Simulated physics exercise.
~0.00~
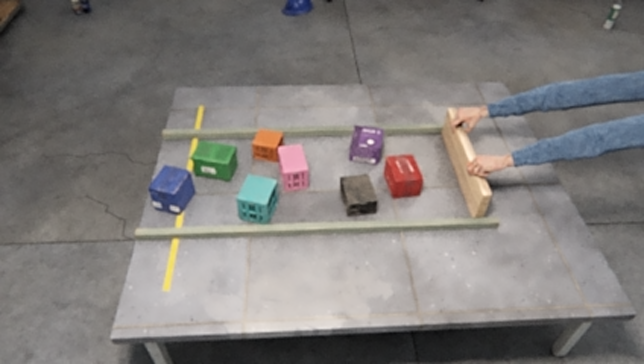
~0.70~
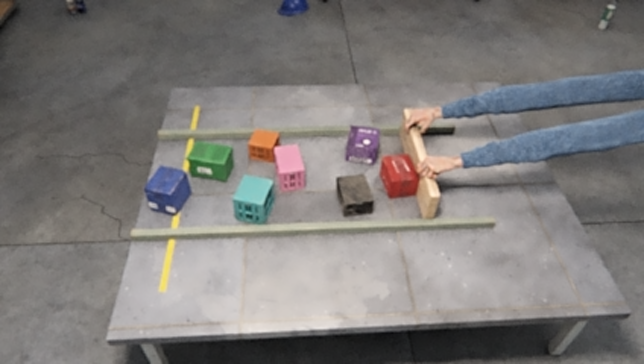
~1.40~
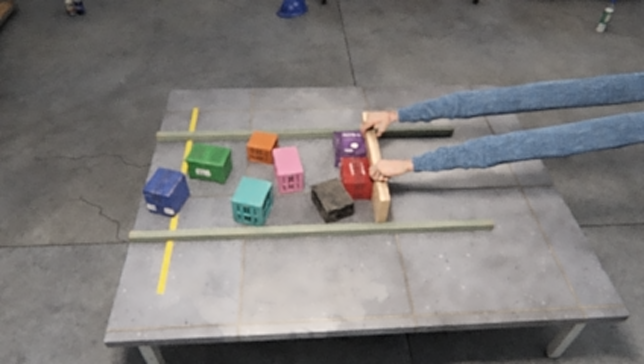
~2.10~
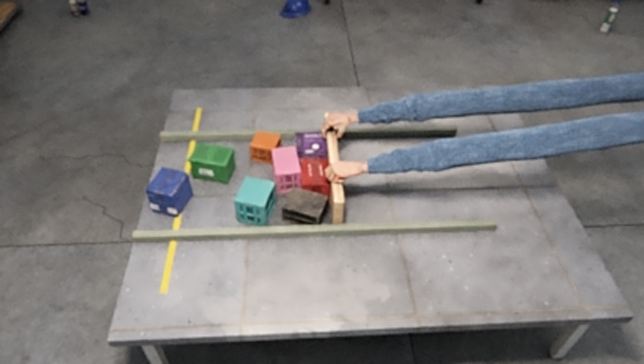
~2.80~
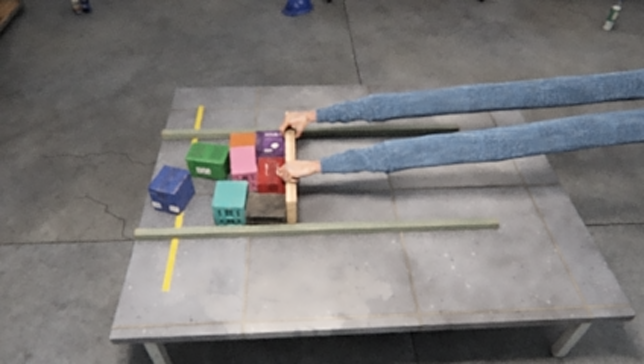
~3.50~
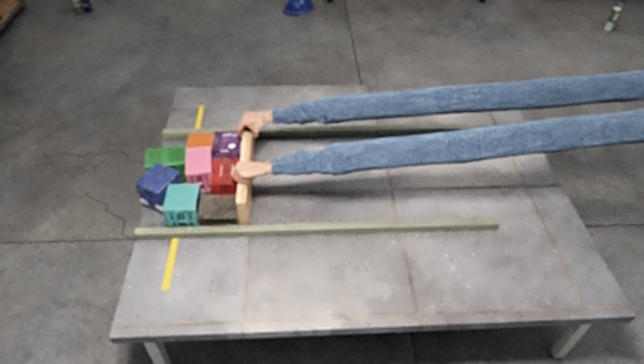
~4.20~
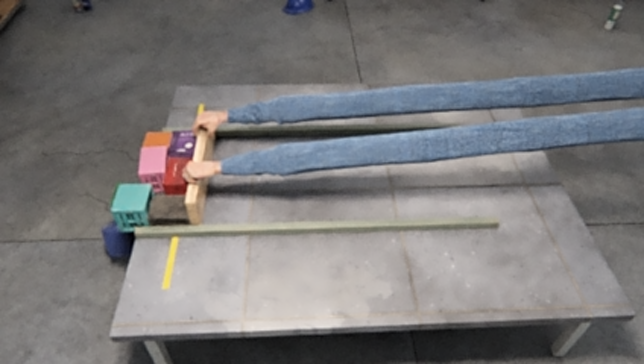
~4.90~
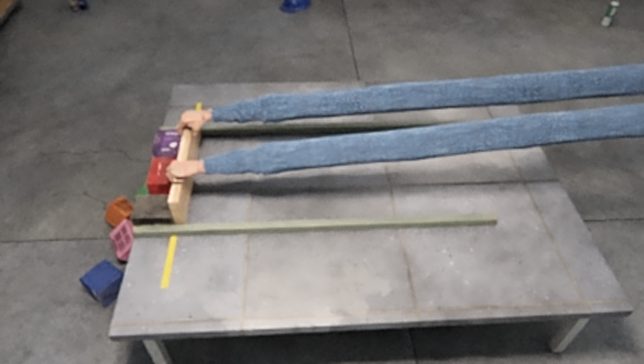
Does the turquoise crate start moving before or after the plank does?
The turquoise crate starts moving after the plank, which is already sliding left while the crate sits still.
